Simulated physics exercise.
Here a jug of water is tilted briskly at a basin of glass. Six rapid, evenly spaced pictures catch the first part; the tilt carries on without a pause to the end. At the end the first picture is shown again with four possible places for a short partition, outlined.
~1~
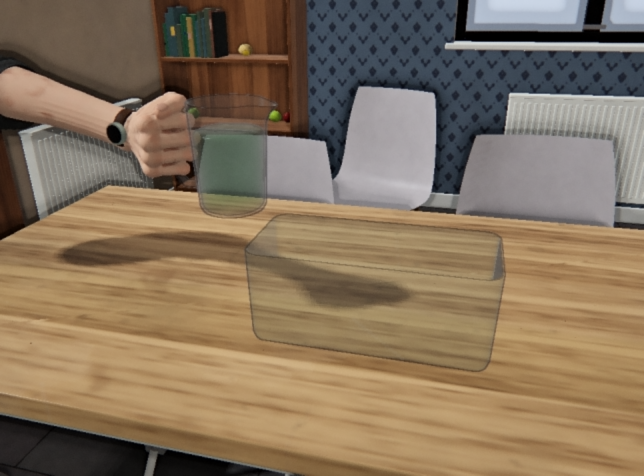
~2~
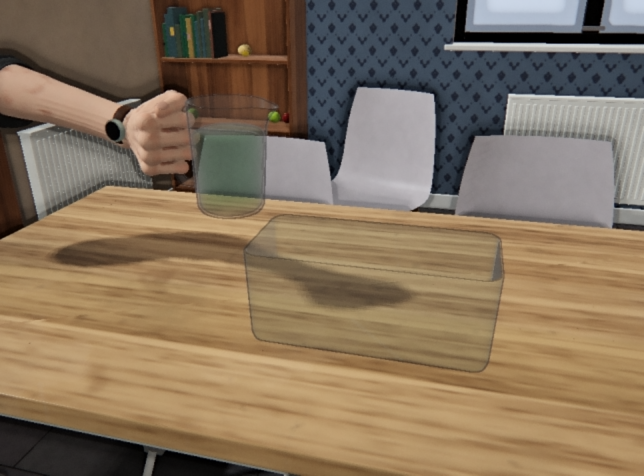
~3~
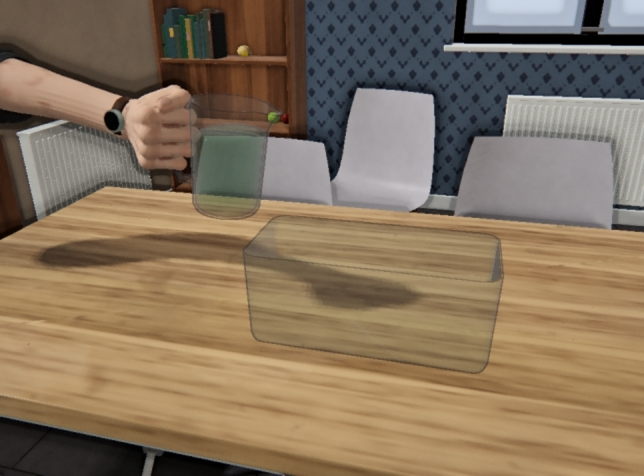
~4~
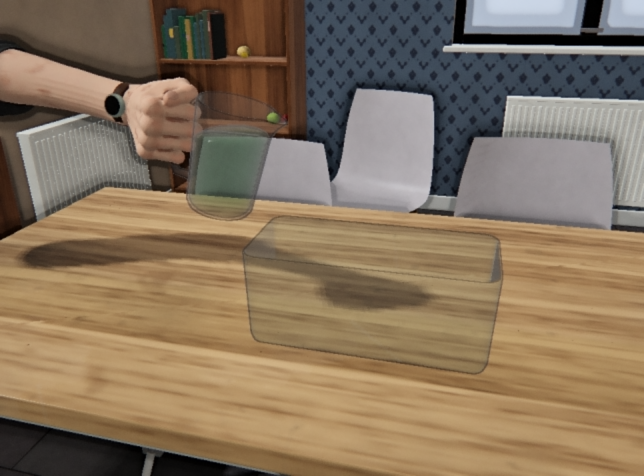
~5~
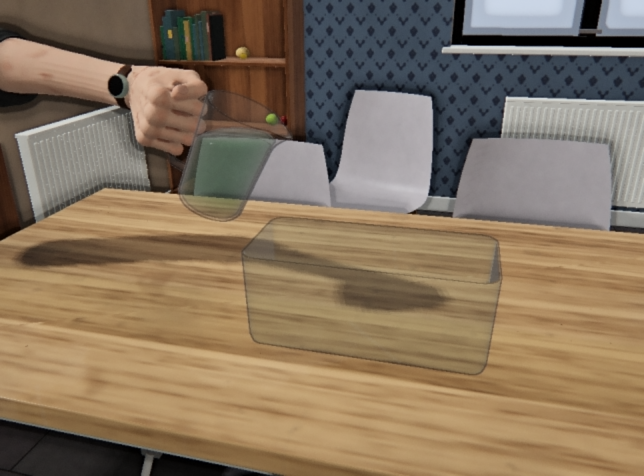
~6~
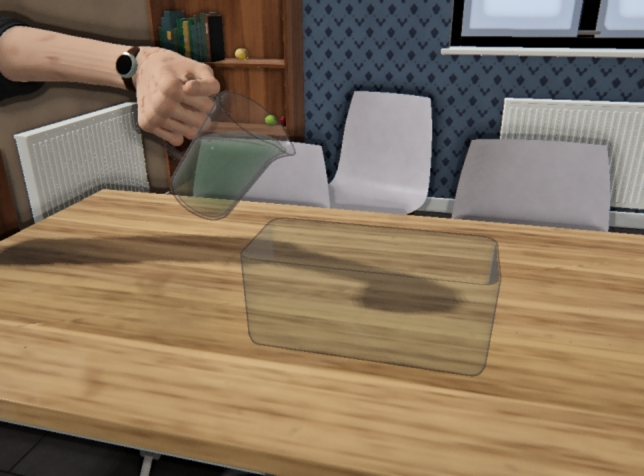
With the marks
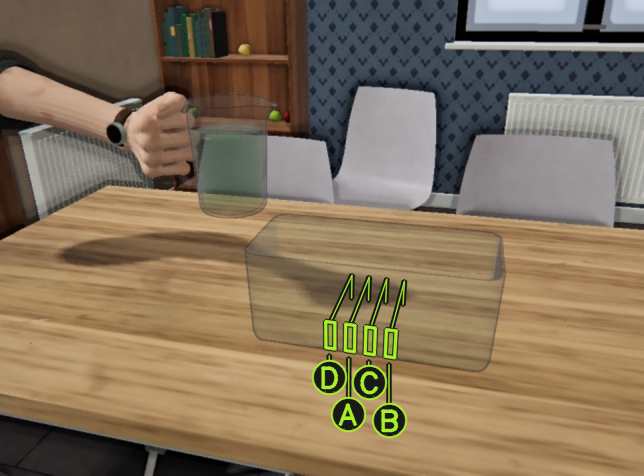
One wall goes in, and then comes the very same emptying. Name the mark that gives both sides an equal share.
The answer is place D.
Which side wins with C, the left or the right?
The left one.
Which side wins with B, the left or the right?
The left one.
In lime, A at (348, 358); B at (389, 364); C at (368, 361); D at (329, 355).
With A, about 86 % ends left of the wall and 12 % right of it.
With B, about 93 % ends left of the wall and 7 % right of it.
With C, about 93 % ends left of the wall and 6 % right of it.
With D, about 59 % ends left of the wall and 41 % right of it.
